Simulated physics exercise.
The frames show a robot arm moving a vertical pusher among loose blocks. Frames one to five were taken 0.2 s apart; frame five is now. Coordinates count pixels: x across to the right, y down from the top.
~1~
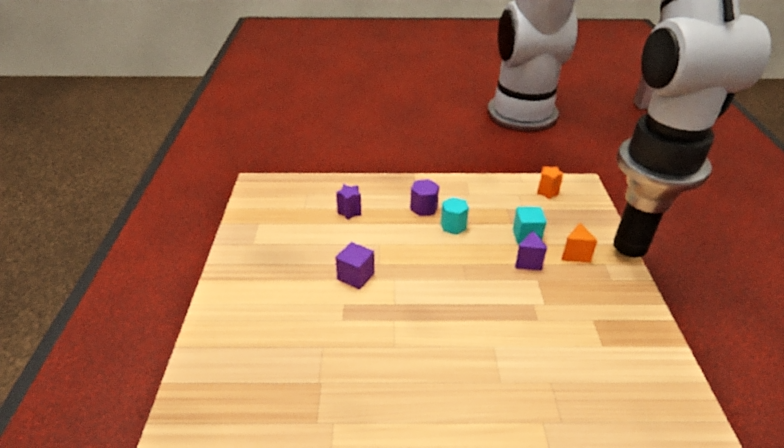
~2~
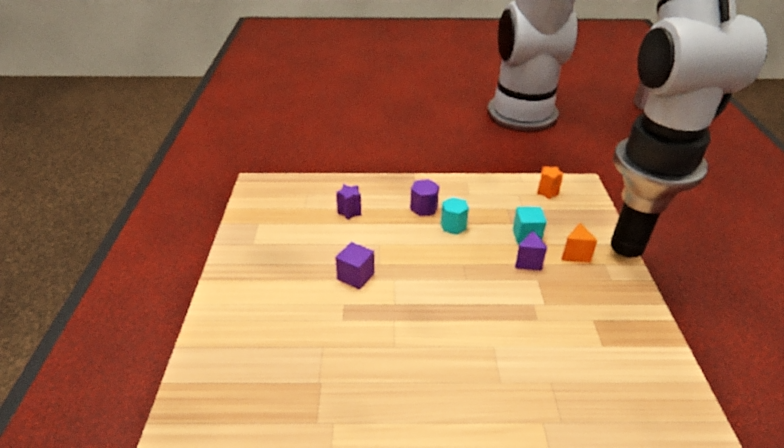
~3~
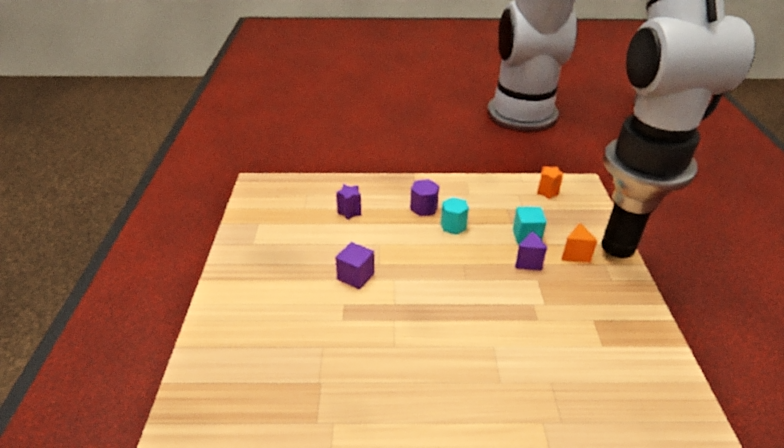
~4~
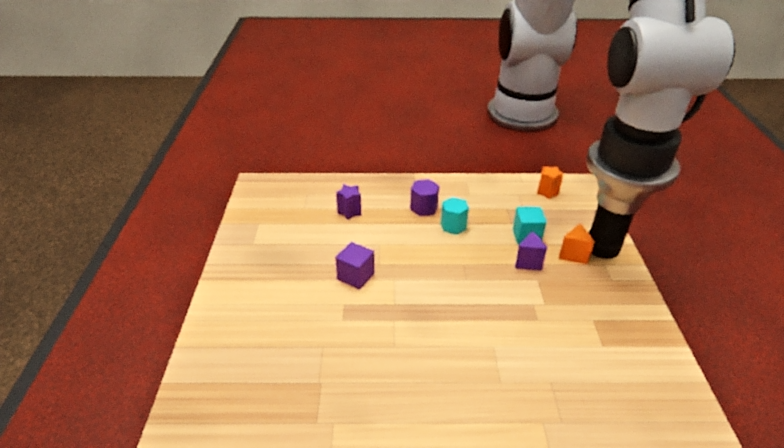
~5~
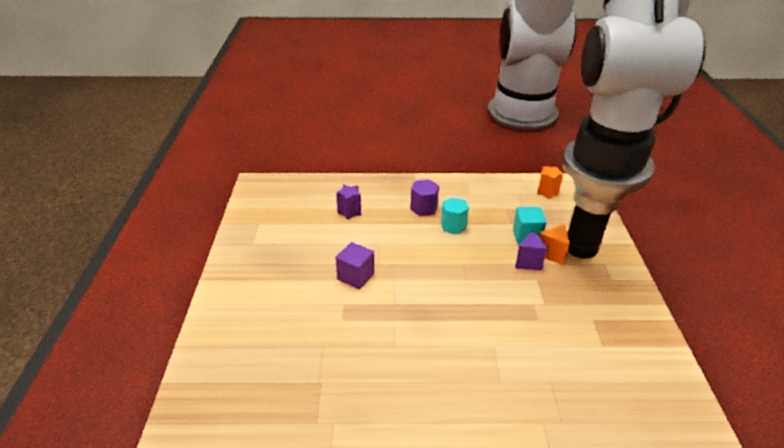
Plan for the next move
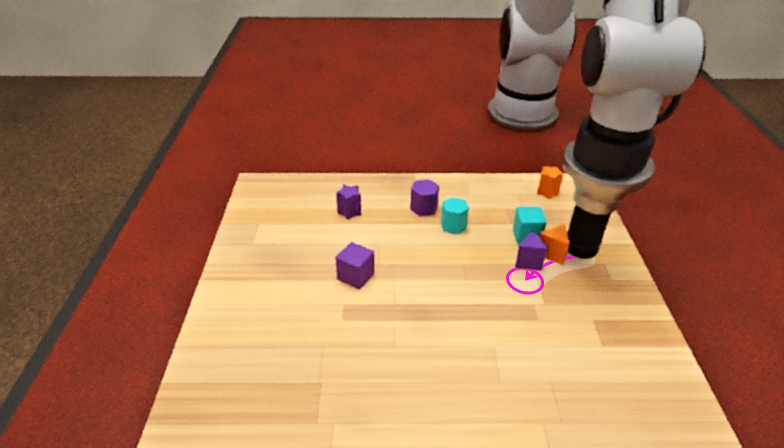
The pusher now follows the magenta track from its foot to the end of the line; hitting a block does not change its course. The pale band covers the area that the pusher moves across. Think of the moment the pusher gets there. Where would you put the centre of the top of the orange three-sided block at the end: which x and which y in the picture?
Close to (526, 230).
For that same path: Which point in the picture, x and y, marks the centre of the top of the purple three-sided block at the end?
The purple three-sided block ends near (506, 247).
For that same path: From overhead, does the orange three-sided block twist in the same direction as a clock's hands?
Answer: Yes.
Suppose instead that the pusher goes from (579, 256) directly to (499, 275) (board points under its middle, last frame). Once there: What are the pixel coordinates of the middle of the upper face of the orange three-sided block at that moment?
When the path ends, it will be at (520, 229).
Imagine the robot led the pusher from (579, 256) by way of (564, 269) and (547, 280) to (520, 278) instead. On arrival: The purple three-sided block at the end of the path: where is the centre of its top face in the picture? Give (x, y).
Its top face will be centred at roughly (515, 239).
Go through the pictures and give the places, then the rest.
Lower end of the pusher (630, 247), tops of blocks, turquoise four-sided block (532, 214), purple three-sided block (533, 241), orange three-sided block (582, 233), in the first picture.
Pusher (627, 247), blocks as before, in the second picture.
Pusher (618, 248), blocks as before, in the third picture.
Pusher (603, 248), orange three-sided block (580, 233), in the fourth picture.
Pusher (581, 249), turquoise four-sided block (532, 214), purple three-sided block (533, 241), orange three-sided block (558, 233), in the fifth picture.
The drawn path runs from (579, 256) via (557, 260) and (539, 268), ending at (525, 280).
What follows on the original path. Halfway along, pusher (549, 256); purple three-sided block (521, 242), turned 15° anticlockwise; orange three-sided block (528, 230), turned 25° clockwise.
At the end, pusher (527, 273); turquoise four-sided block not moved; purple three-sided block (506, 247), turned 55° clockwise; orange three-sided block (526, 230), turned 40° clockwise.
